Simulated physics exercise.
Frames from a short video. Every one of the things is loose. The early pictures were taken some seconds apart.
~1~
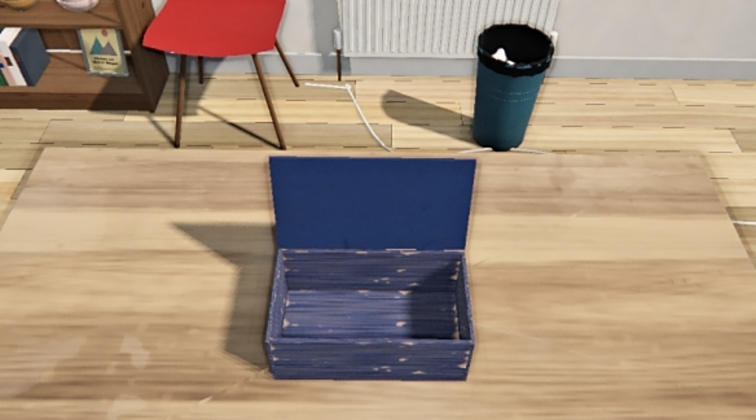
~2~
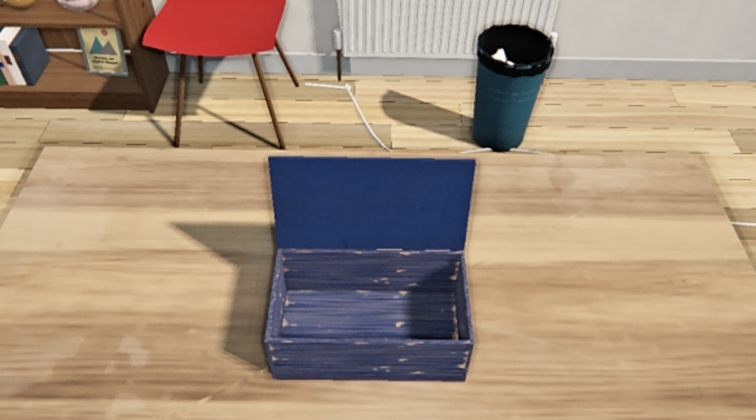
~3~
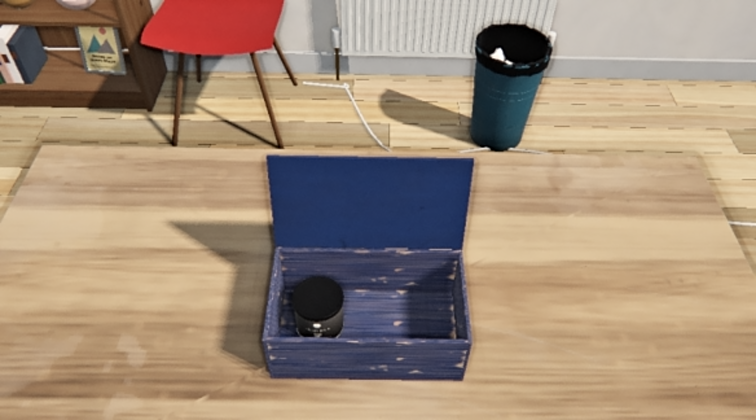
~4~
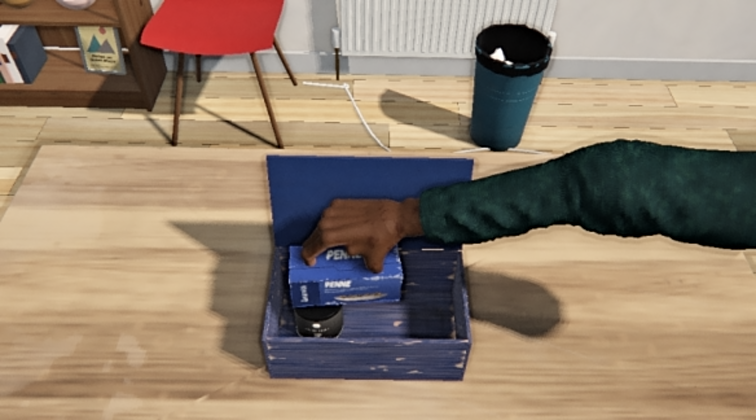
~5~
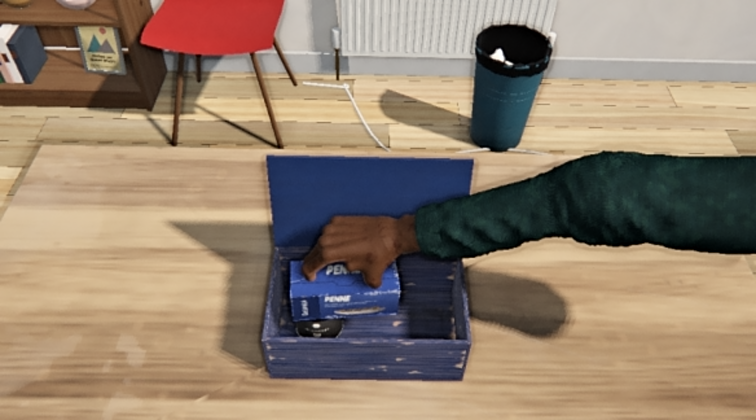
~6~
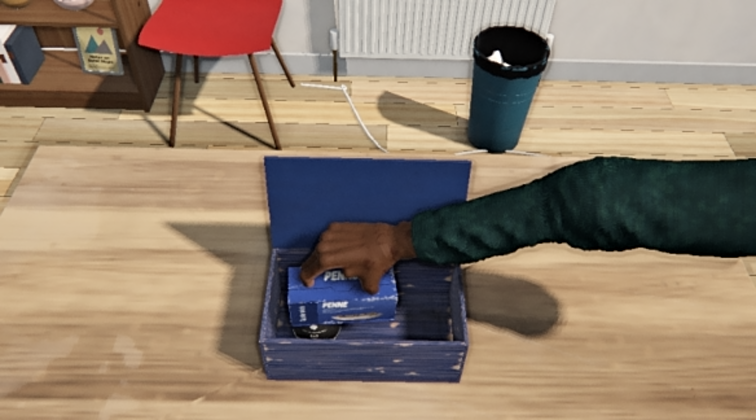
On a wooden table, an open blue box stood empty until a black tin appeared inside on the left, then a hand from the right lowered a blue penne carton into it, still gripping it.
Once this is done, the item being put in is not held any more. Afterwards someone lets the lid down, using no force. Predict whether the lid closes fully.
Prediction: It does not close fully.
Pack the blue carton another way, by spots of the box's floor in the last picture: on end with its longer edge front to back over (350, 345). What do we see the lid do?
Then the box lid comes to rest down.
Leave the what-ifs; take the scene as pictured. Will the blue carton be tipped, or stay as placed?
At the finish the blue carton goes crooked.
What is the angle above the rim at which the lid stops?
Some 50 degrees above the rim, more or less.
Then, 0.40 s after the last picture, blue carton tipped 70° from how it was near (370, 312).
Then, 0.90 s after the last picture, lid starting down; blue carton on its side near (421, 301).
Then, 1.20 s after the last picture, lid 80° above the rim; blue carton on its side near (424, 303).
Then, 1.50 s after the last picture, lid 64° above the rim; blue carton on its side near (424, 303).
At rest, lid 52° above the rim; tipped over in the box, blue carton; black tin in place. Seen from the same camera at the end, blue carton near (424, 303).
